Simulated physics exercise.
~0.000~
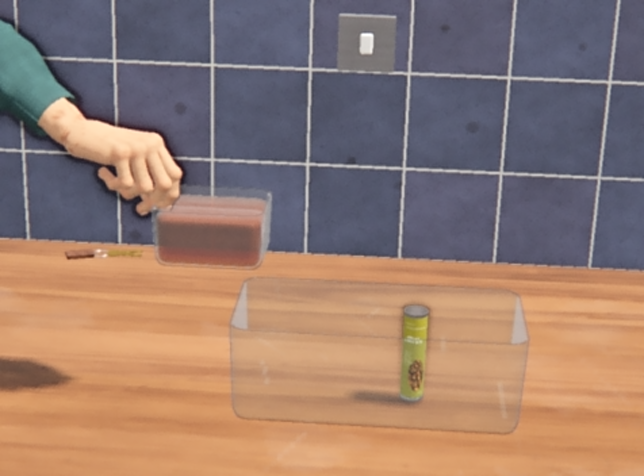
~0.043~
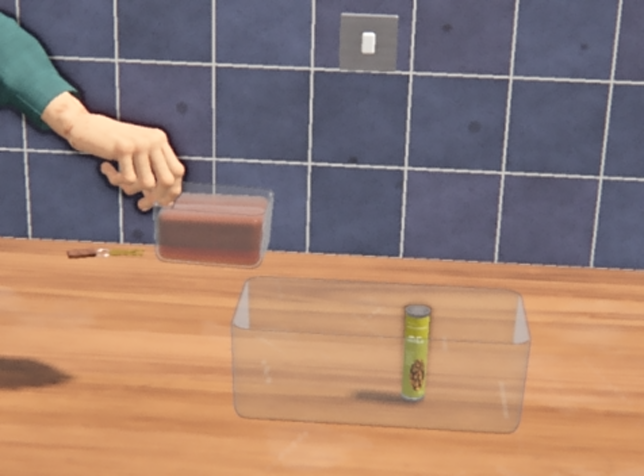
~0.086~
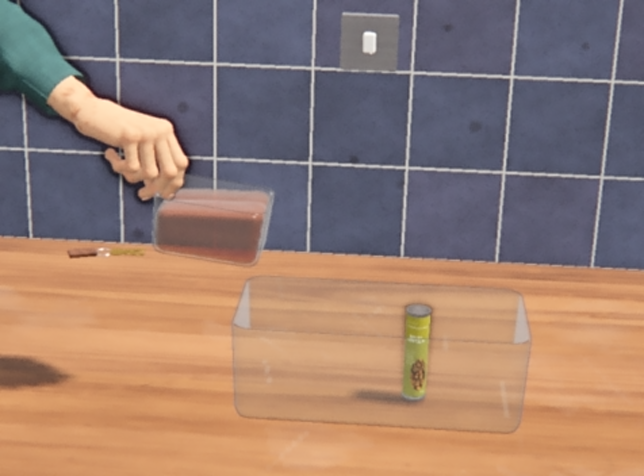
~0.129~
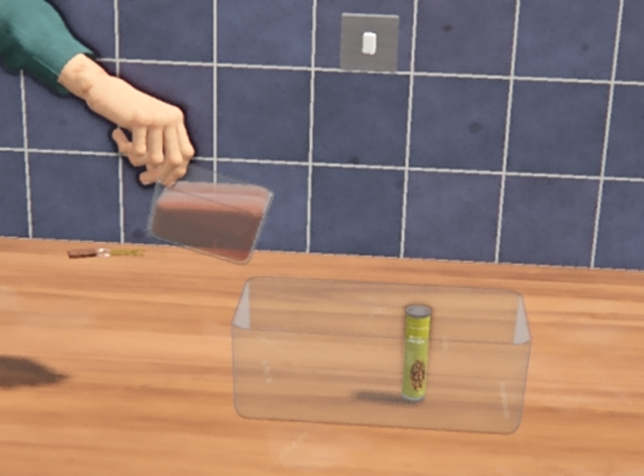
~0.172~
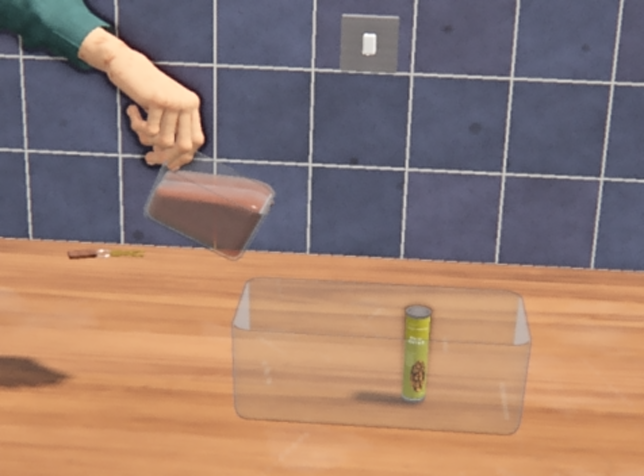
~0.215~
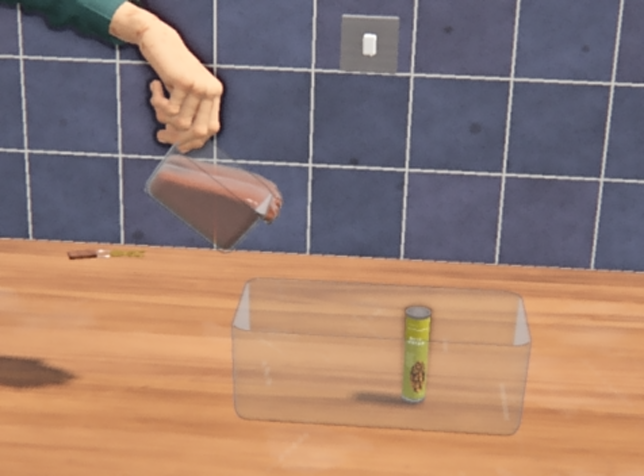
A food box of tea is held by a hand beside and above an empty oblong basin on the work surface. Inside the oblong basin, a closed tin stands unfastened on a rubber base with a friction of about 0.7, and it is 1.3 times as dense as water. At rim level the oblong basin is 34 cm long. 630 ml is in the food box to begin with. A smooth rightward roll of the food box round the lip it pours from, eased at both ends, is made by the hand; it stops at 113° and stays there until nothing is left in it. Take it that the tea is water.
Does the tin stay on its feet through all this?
No.
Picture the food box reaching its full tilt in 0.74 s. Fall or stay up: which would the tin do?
Outcome - the tin remains standing.
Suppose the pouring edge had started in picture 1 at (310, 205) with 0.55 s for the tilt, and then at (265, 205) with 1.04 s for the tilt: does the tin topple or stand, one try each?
Try 1: Tipped over; try 2: Still standing.
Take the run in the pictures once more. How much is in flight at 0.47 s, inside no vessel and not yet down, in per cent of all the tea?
Near 60 per cent at that moment.
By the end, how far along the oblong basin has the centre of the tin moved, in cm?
Shift of tin centre: Approx. 6.5 cm.
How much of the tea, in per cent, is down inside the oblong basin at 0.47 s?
Near 16 in a hundred.
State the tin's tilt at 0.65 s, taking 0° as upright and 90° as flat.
About 0 degrees from upright.
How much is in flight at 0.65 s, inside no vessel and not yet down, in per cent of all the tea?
Airborne share: Near 10 %.
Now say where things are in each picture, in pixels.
Tilt 0°; pouring edge (267, 205); surface from (162, 205) to (266, 210); the oblong basin's rim runs from (238, 303) to (524, 318); the tin's top is at (416, 315), in the first picture.
Tilt 2°; pouring edge (269, 204); surface from (163, 203) to (268, 208), in the second picture.
Tilt 7°; pouring edge (270, 204); surface from (163, 199) to (269, 203), in the third picture.
Tilt 15°; pouring edge (269, 205); surface from (161, 192) to (269, 200); 1 per cent is over the edge, in the fourth picture.
Tilt 25°; pouring edge (269, 205); surface from (159, 181) to (269, 198); 4 per cent is over the edge, in the fifth picture.
Tilt 38°; pouring edge (268, 206); surface from (161, 166) to (263, 191); 7 per cent is over the edge, in the sixth picture.
By 0.47 s the tilt is 107° and 24 per cent is still to pour; the tin stands where it began.
By 0.65 s the tilt is 113° and 1 per cent is still to pour; the tin stands where it began.
By 0.84 s the tilt is 113° and 0 per cent is still to pour; the tin leans 4°.
By 1.05 s the tilt is 113° and 0 per cent is still to pour; the tin leans 15°.
At rest the tin lies on its side.
